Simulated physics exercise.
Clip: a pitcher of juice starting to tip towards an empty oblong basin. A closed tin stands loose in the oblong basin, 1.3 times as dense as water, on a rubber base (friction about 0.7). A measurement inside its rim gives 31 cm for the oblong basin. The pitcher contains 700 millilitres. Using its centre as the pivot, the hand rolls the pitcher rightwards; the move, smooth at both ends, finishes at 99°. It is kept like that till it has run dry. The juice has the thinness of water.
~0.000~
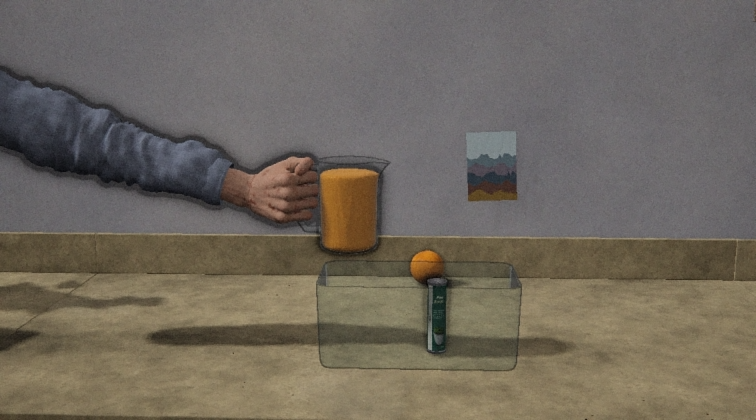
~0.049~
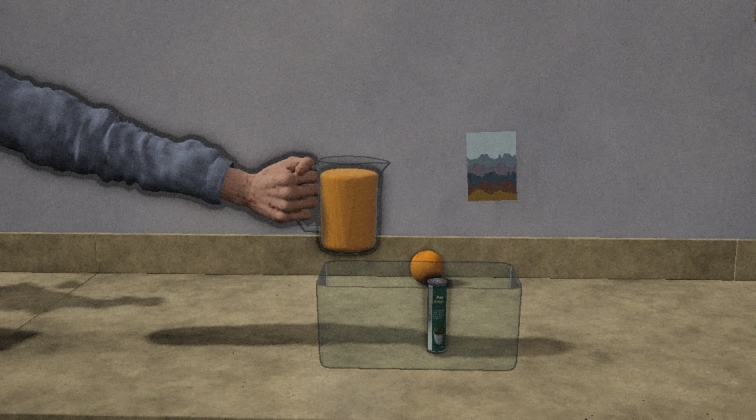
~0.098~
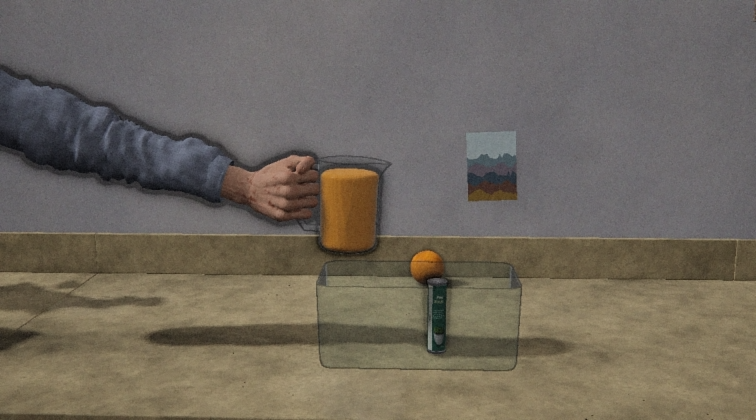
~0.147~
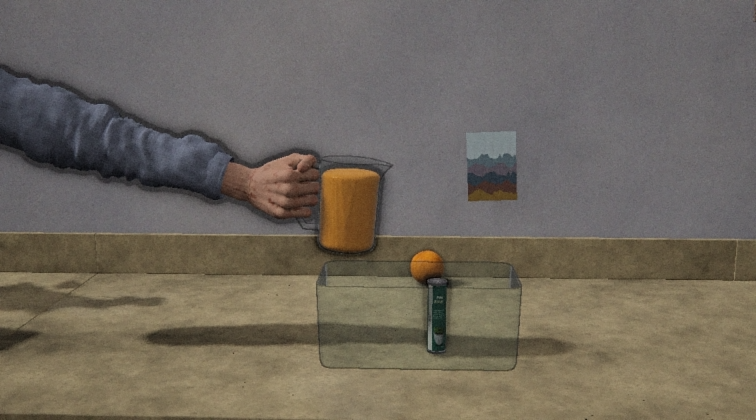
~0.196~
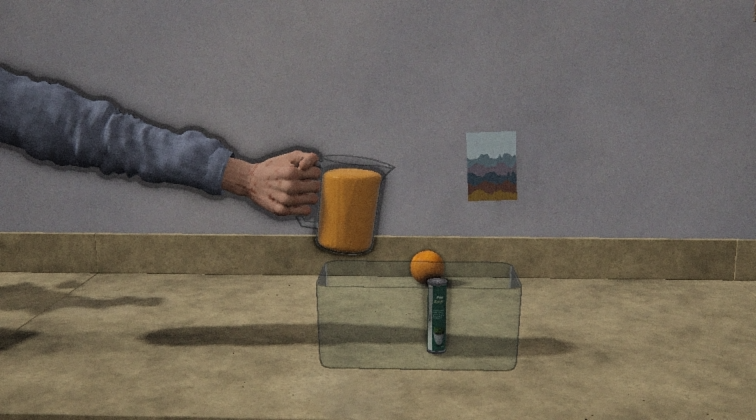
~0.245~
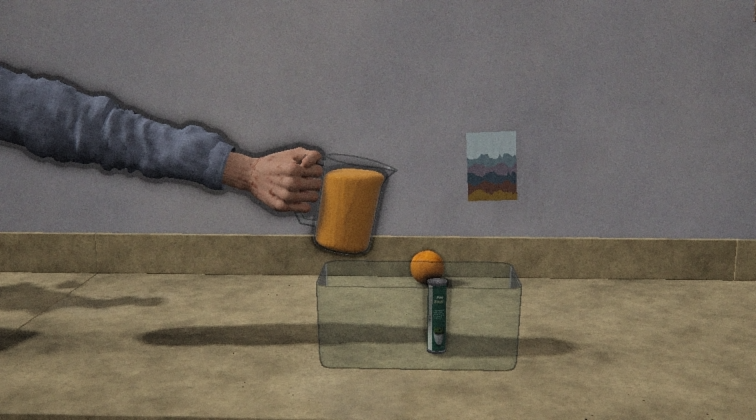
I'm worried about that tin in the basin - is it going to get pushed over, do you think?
Yes, it tilts over.
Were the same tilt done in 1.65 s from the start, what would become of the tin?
Well, the tin simply tips.
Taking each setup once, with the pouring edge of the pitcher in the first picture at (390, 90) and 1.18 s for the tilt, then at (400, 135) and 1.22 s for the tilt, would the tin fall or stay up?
Try 1: Still standing; try 2: Still standing.
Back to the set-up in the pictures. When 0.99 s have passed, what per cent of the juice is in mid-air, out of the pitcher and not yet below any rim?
Airborne fraction: Approx. 14 %.
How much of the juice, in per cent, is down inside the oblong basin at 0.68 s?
Around 2%.
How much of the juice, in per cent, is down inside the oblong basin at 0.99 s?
I'd put it at roughly 38 per cent.
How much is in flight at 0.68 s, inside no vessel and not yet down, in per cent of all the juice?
10 %.
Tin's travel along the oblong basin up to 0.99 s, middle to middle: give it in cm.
Close to 0 cm.
Then, 0.68 s in, the tilt is 61° and 88 per cent is still to pour; the tin stands where it began.
Then, 0.99 s in, the tilt is 93° and 46 per cent is still to pour; the tin stands where it began.
Then, 1.32 s in, the tilt is 99° and 9 per cent is still to pour; the tin leans 32°.
Then, 1.68 s in, the tilt is 99° and 1 per cent is still to pour; the tin lies on its side.
Finally, the tin lies on its side.
